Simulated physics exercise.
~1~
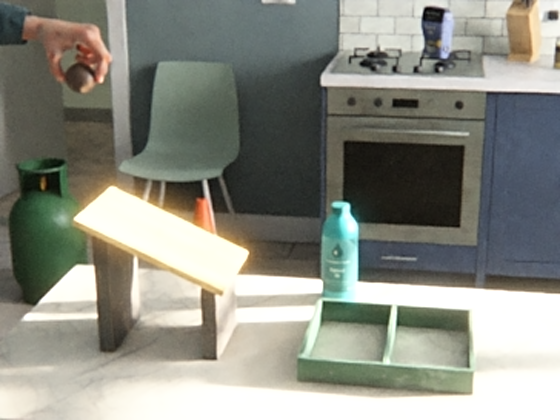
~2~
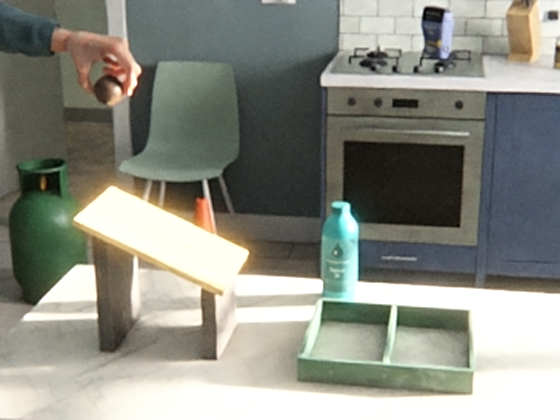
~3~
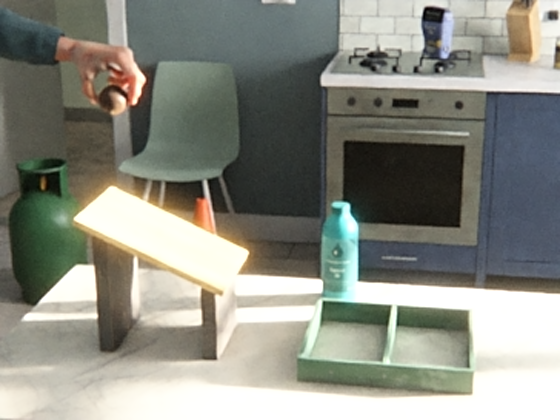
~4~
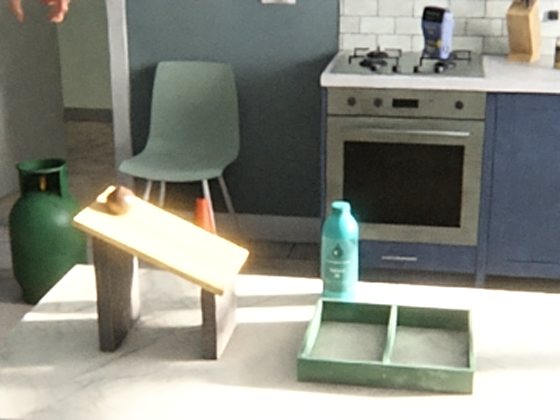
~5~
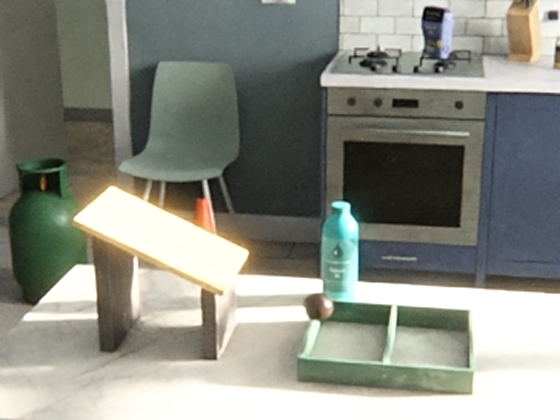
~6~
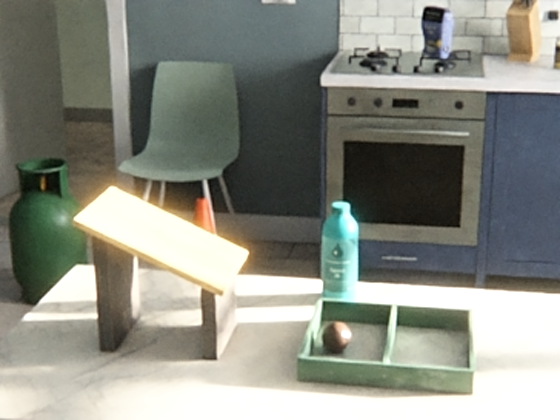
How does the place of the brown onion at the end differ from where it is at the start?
At the start the brown onion is held in a hand at the upper left, above the slanted board. At the end it lies in the left bay of the green tray, the one nearer the board.
